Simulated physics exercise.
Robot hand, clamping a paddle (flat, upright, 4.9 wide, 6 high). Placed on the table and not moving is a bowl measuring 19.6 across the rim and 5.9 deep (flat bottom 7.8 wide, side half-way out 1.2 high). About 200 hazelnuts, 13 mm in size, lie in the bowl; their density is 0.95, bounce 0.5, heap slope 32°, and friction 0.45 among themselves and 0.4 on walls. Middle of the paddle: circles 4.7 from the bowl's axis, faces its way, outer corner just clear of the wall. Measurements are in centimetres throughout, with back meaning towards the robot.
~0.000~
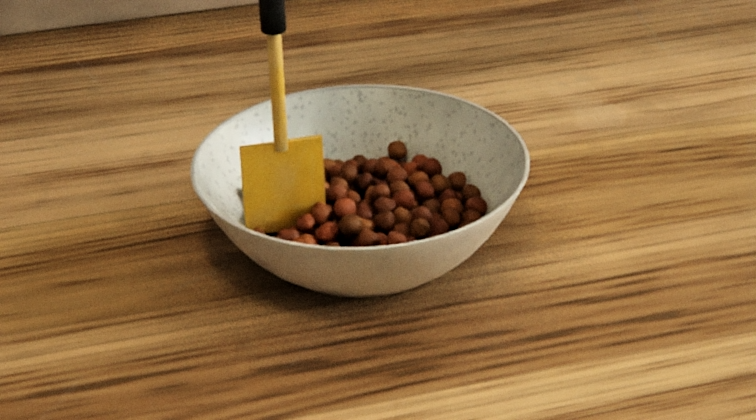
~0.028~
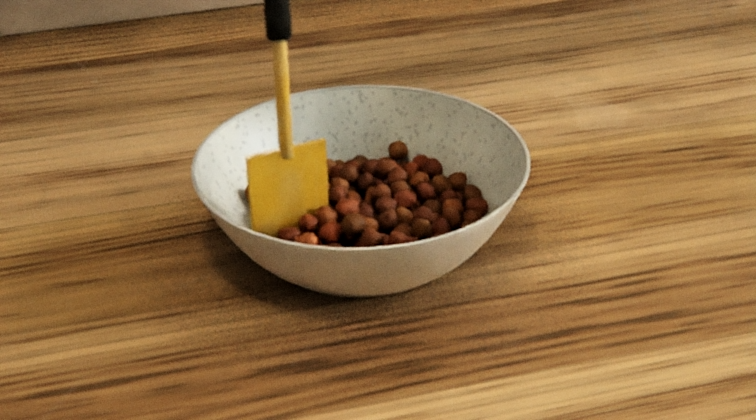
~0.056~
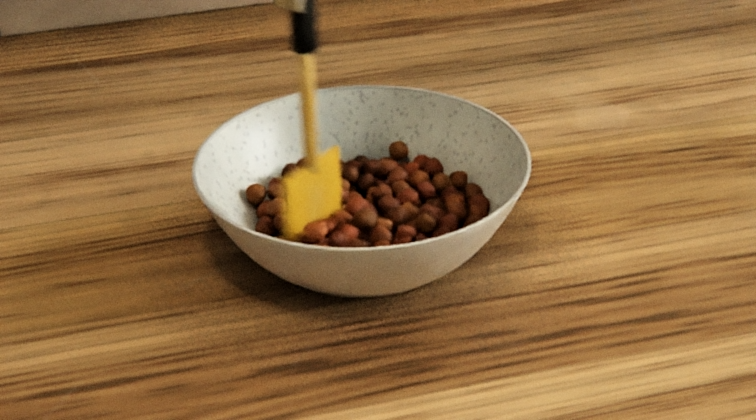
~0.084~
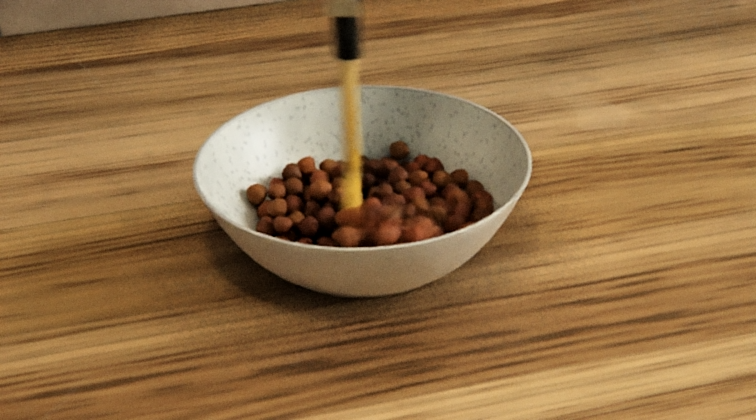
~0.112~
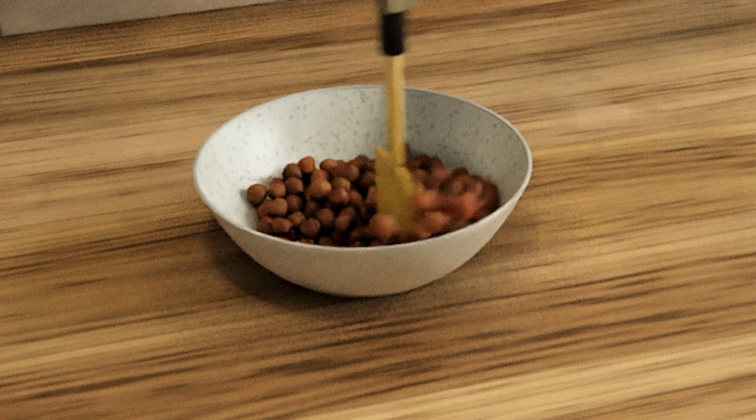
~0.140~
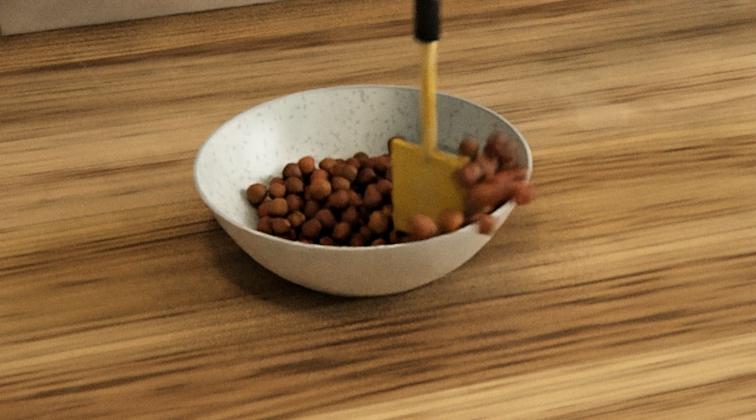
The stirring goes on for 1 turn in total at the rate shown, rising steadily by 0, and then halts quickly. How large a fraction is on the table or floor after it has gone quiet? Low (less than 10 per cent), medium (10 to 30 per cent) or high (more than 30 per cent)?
The share is high, more than 30 per cent.
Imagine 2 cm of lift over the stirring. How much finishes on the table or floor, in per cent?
My guess is close to 25 per cent.
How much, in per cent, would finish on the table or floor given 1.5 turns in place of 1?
About 50 per cent.
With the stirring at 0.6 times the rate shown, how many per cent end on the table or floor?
Estimated share: Close to 15 per cent.
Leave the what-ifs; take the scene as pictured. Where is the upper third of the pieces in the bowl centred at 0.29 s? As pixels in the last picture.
At about (273, 133).
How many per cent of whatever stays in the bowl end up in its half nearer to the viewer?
I'd put it at roughly 60 per cent.
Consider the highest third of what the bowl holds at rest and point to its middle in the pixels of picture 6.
At about (338, 247).
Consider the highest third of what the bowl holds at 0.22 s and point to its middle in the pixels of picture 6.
Centre of upper third: Approx. (426, 119) px.
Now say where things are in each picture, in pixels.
The first frame shows paddle neck at (279, 118), 0° round; upper third of the load around (369, 207), from x 255 to 475, top at y 150; 202 in the bowl.
The second frame shows paddle neck at (285, 125), 11° round; upper third of the load around (371, 208), from x 255 to 475, top at y 150.
The third frame shows paddle neck at (310, 139), 39° round; upper third of the load around (368, 214), from x 255 to 480, top at y 150.
The fourth frame shows paddle neck at (351, 146), 69° round; upper third of the load around (398, 219), from x 255 to 485, top at y 150.
The fifth frame shows paddle neck at (395, 141), 99° round; upper third of the load around (433, 207), from x 255 to 490, top at y 150; 200 in the bowl, 2 in flight or on the tool.
The sixth frame shows paddle neck at (428, 127), 130° round; upper third of the load around (469, 190), from x 255 to 520, top at y 145; 195 in the bowl, 7 in flight or on the tool.
After 0.22 s, 213° round, highest piece 12 above the table; 176 in the bowl, 26 in flight or on the tool.
After 0.29 s, 297° round, highest piece 11 above the table; 148 in the bowl, 13 on the table or floor, 41 in flight or on the tool.
After 0.53 s, 0° round, highest piece 6 above the table; 116 in the bowl, 84 on the table or floor, 2 in flight or on the tool.
After 1.23 s, 0° round, highest piece 4 above the table; 116 in the bowl, 86 on the table or floor.
At rest, 116 in the bowl, 86 on the table or floor. That is 43 % on the table or floor.
